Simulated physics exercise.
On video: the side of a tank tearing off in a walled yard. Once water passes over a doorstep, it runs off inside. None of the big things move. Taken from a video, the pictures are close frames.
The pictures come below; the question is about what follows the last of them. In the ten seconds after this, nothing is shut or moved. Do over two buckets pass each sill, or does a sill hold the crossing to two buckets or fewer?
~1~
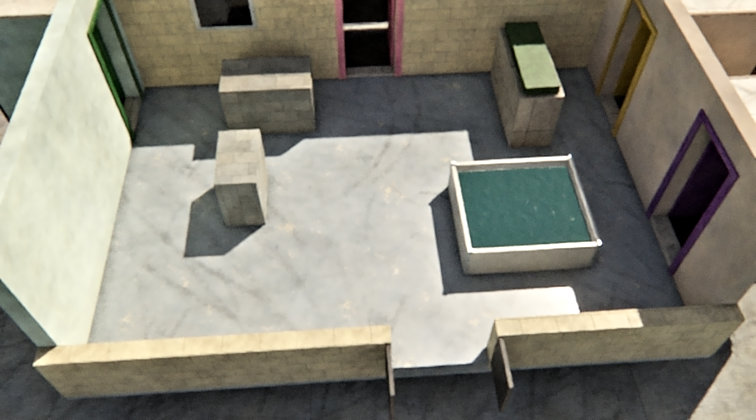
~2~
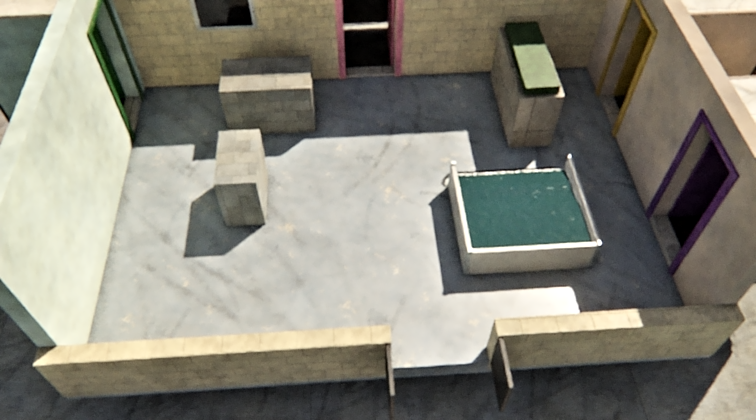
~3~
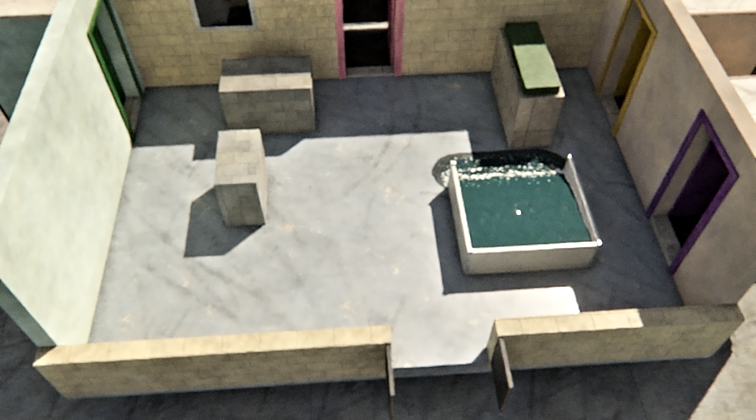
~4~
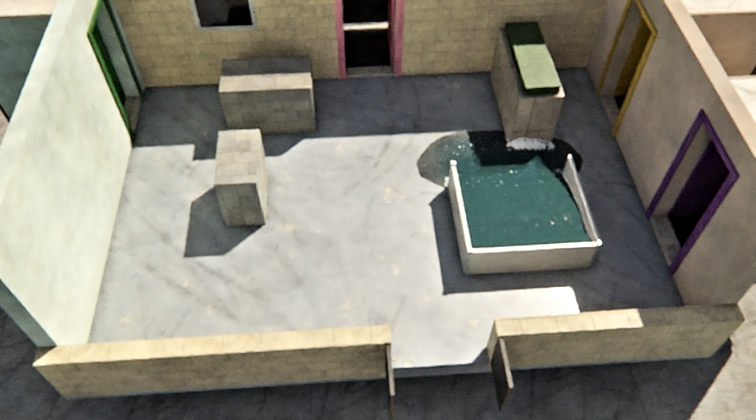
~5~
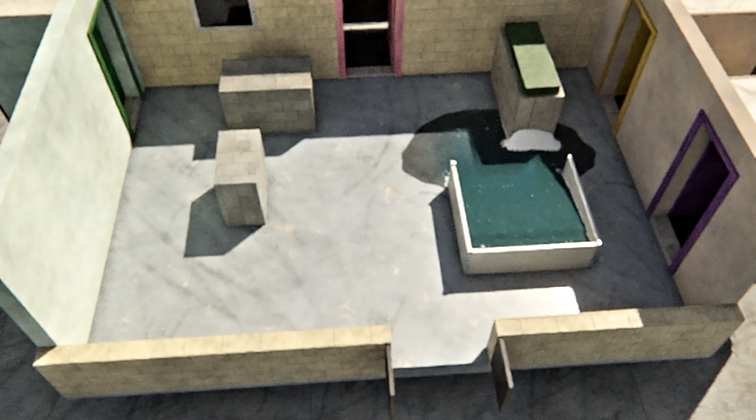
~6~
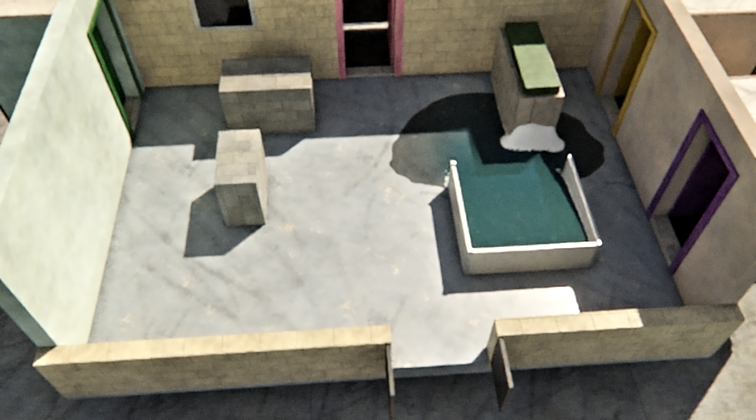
The purple door holds it to two or fewer; the yellow door passes over two; the pink door passes over two; the green door holds it to two or fewer.
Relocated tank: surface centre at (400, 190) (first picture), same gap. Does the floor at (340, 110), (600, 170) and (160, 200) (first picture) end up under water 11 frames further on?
Check in sequence: Soaked through, still parched, still parched.
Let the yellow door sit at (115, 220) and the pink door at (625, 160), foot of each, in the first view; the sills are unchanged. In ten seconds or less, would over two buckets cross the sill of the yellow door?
As it turns out, yellow stays within bounds.
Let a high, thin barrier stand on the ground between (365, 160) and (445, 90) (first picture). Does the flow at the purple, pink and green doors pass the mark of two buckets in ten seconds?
So here's the picture: Purple doesn't get there, pink doesn't get there, and green doesn't get there.
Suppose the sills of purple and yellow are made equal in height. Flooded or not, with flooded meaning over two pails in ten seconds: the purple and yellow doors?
To sum up, the purple door never reaches the limit while the yellow door never reaches the limit.
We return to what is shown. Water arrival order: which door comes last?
I'd go with the green one.
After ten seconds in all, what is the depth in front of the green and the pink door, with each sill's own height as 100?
The first comes to about 30 percent, the second to about 100 percent.
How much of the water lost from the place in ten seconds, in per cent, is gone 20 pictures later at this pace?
My estimate is roughly 65 percent.
A moment on, water covers 20 % of the floor; the purple door not reached, the yellow door wet at the sill, nothing in, the pink door not reached, the green door not reached.
Next, water covers 25 % of the floor; the purple door wet at the sill, nothing in, the yellow door under two buckets in, the pink door under two buckets in, the green door not reached.
Then, water covers 40 % of the floor; the purple door wet at the sill, nothing in, the yellow door over two buckets in, the pink door over two buckets in, the green door not reached.
Later, water covers 60 % of the floor; the purple door wet at the sill, nothing in, the yellow door over two buckets in, the pink door over two buckets in, the green door wet at the sill, nothing in.
In the end, water covers 95 % of the floor; the purple door wet at the sill, nothing in, the yellow door over two buckets in, the pink door over two buckets in, the green door under two buckets in.
